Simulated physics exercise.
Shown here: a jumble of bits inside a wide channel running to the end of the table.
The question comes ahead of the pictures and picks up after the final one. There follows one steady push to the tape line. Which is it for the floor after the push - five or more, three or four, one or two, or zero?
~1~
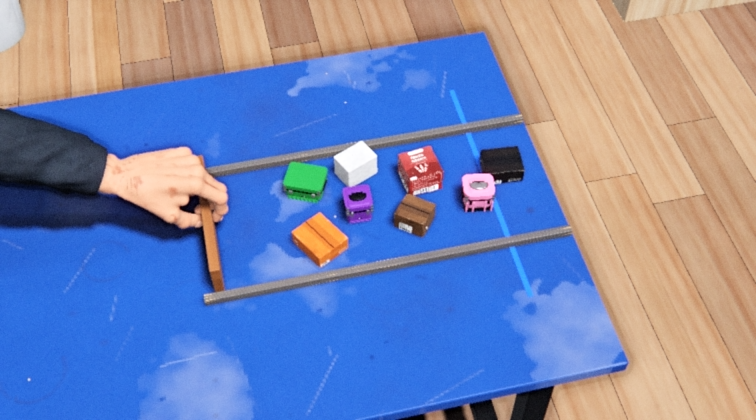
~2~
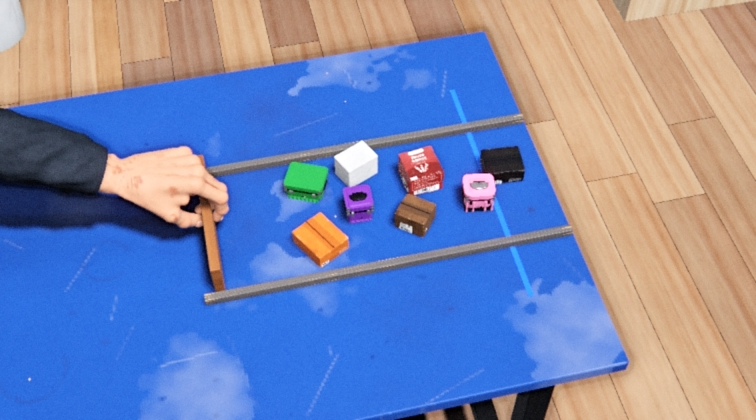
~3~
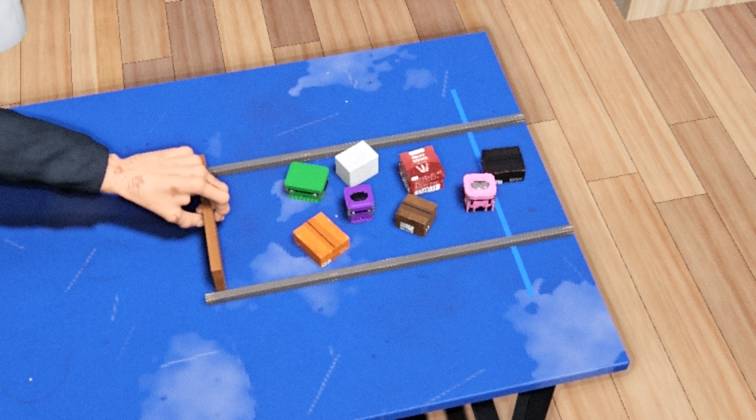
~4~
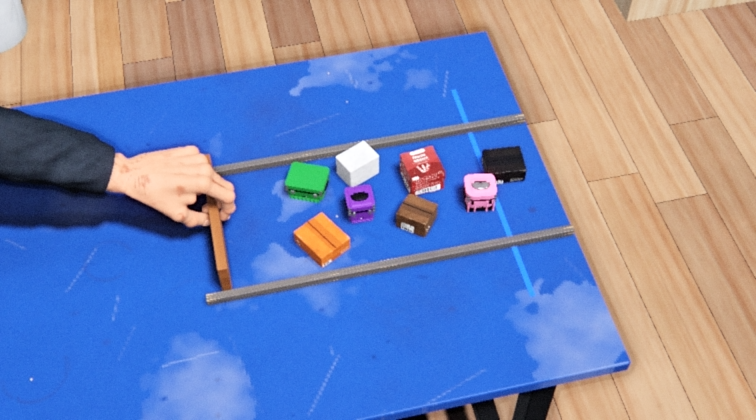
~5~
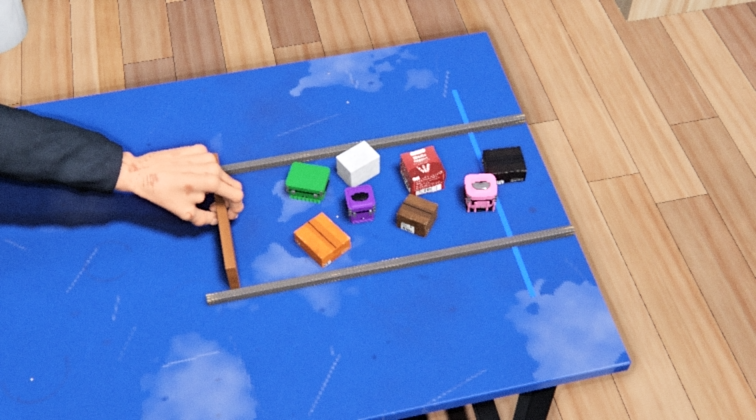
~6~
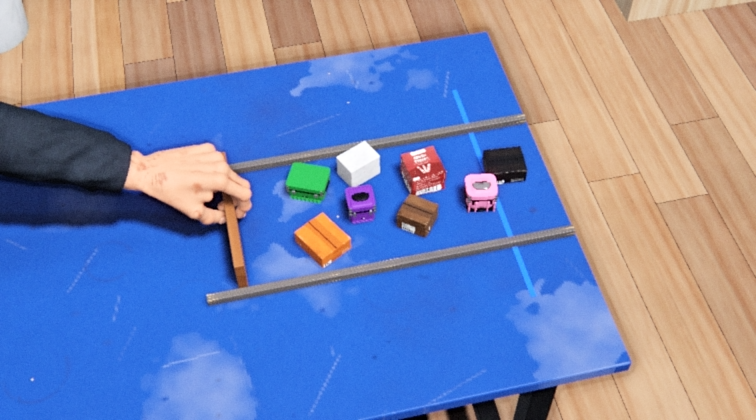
For the floor it is one or two.
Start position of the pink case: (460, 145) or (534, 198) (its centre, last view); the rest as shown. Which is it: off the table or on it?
Per position - not saved; not saved.
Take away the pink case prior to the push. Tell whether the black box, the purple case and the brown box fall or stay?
As for the black box, it drops; the purple case holds; and the brown box holds.
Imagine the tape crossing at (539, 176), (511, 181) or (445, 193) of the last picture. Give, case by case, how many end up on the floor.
In order, the counts are 8, 5 and 0.
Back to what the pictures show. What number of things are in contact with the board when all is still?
Result: 3 in all.
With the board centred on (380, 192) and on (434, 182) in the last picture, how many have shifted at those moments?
Moved so far: 6, then 8.
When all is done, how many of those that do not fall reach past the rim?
Count of overhanging things: 3.
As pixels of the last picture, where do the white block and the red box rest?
In the last view, the middles sit near (529, 132) and near (530, 163).
A little later, none off yet; black box at rest near (504, 165); pink case at rest near (480, 193); red box at rest near (423, 172).
Next, none off yet; black box at rest near (504, 165); pink case at rest near (483, 194); red box shifted about its own width near (456, 171).
Later still, none off yet; black box shifted about its own width near (525, 157); pink case shifted well along near (527, 185); red box shifted well along near (493, 169).
When it is over, the number that fall off is one or two; down, pink case and black box.
